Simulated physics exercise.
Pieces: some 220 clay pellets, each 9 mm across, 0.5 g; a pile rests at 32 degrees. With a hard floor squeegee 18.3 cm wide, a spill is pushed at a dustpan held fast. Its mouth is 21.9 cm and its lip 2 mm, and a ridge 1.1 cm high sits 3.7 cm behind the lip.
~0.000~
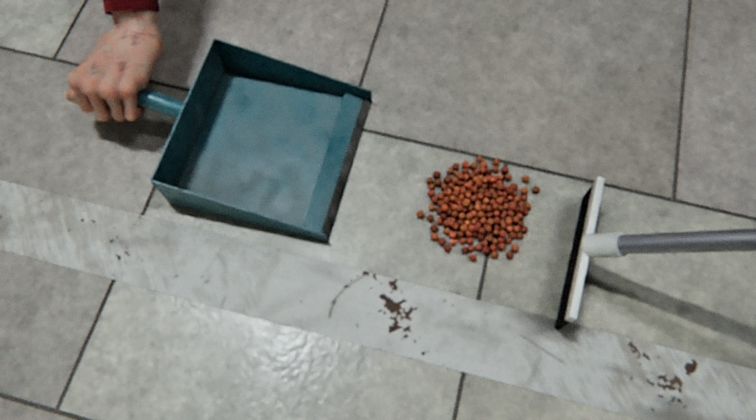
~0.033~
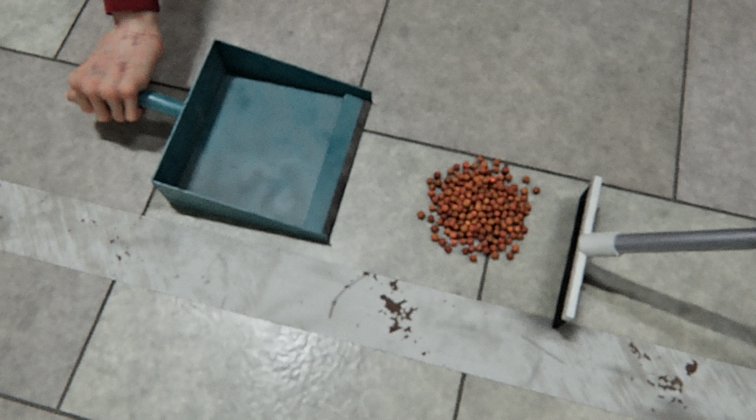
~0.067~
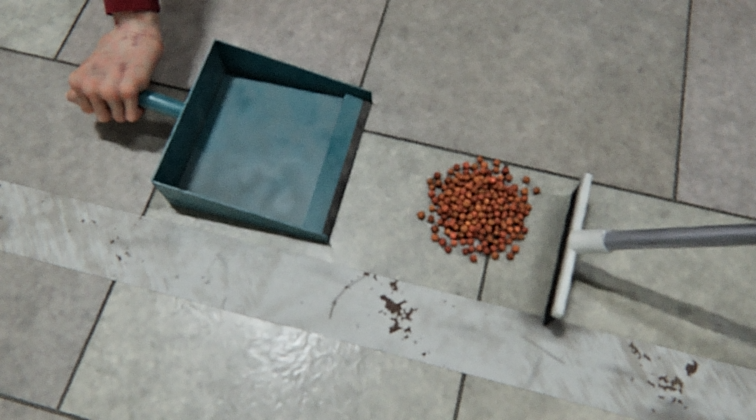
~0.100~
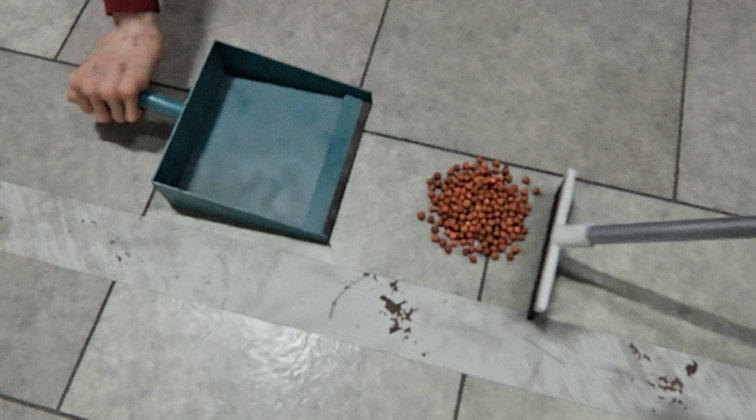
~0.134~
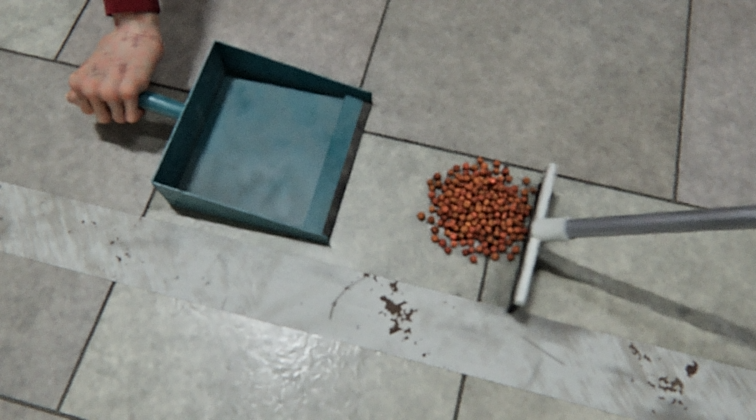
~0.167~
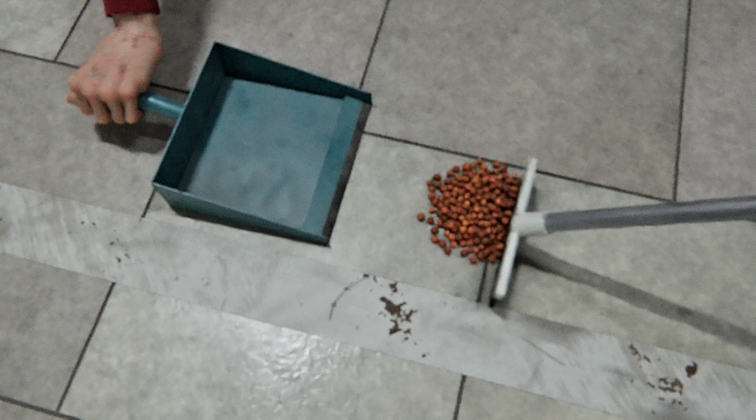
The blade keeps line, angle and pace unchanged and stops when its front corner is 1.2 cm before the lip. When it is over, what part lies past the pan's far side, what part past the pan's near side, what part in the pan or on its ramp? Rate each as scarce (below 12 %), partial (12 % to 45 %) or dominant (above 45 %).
Ratings: Far side - scarce; near side - scarce; pan - dominant.
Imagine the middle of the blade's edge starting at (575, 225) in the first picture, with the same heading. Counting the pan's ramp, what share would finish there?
Roughly 60 percent would end up there.
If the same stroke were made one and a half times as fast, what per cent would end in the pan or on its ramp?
Share: Near 60 %.
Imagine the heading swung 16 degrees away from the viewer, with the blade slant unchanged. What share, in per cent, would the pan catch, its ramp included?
Then about 55 per cent.
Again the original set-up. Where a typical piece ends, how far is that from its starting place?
It works out to some 20 cm.
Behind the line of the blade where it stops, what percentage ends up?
Estimate: Around 10 %.
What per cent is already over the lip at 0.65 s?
About 55 percent.
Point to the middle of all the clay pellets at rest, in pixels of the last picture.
I'd say roughly (347, 160).
Then, at 0.32 s, middle of the blade 11 cm from the lip; 0 % over the lip, far side 0 %, near side 5 %.
Then, at 0.42 s, middle of the blade 4 cm from the lip; 10 % over the lip, far side 0 %, near side 5 %.
After 0.65 s, middle of the blade 2 cm from the lip; 55 % over the lip, far side 5 %, near side 5 %.
By 1.2 s all is still; far side 5 %, near side 5 %, pan 55 %, in front of the lip or behind the blade 40 %.
